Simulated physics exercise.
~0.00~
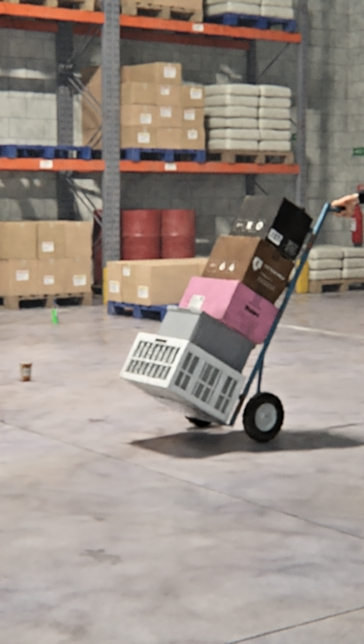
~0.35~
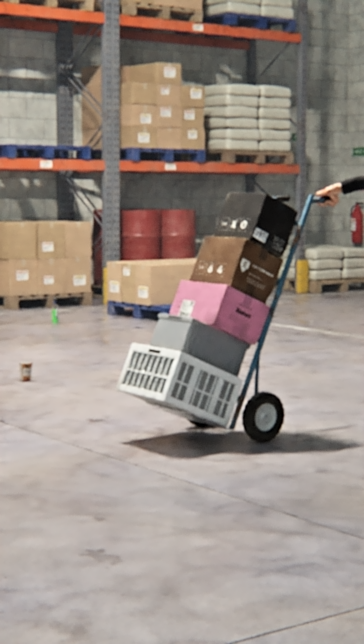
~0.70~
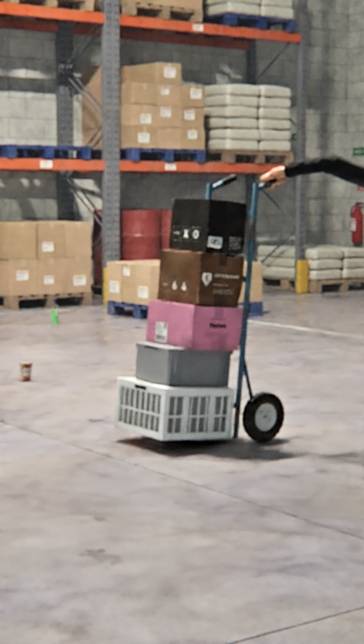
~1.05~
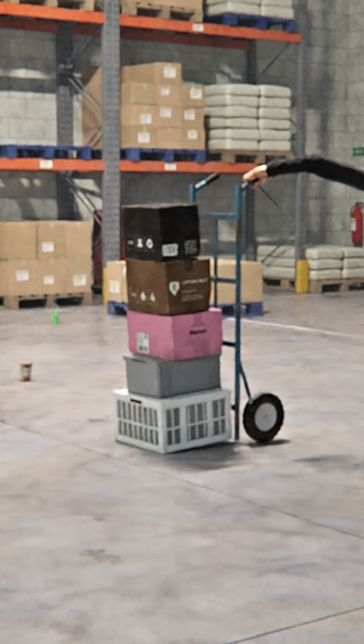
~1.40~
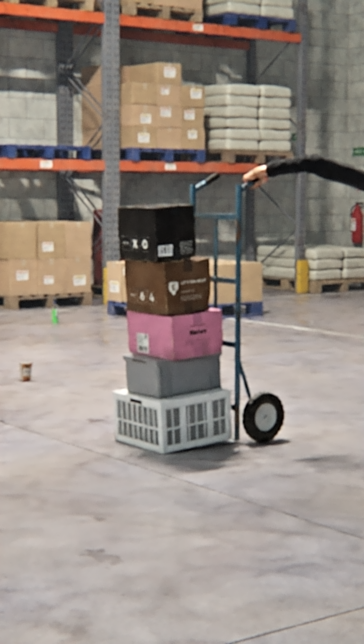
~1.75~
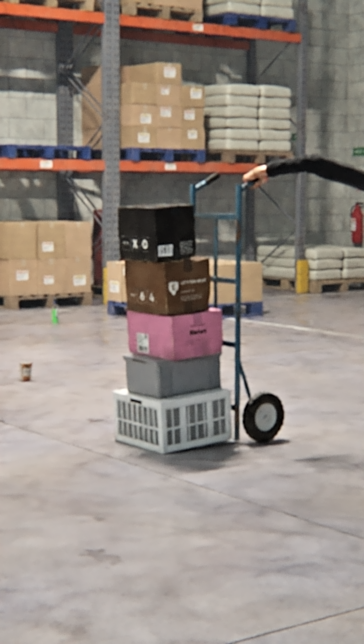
A loaded hand truck is swung upright by a hand, its five stacked containers staying on.
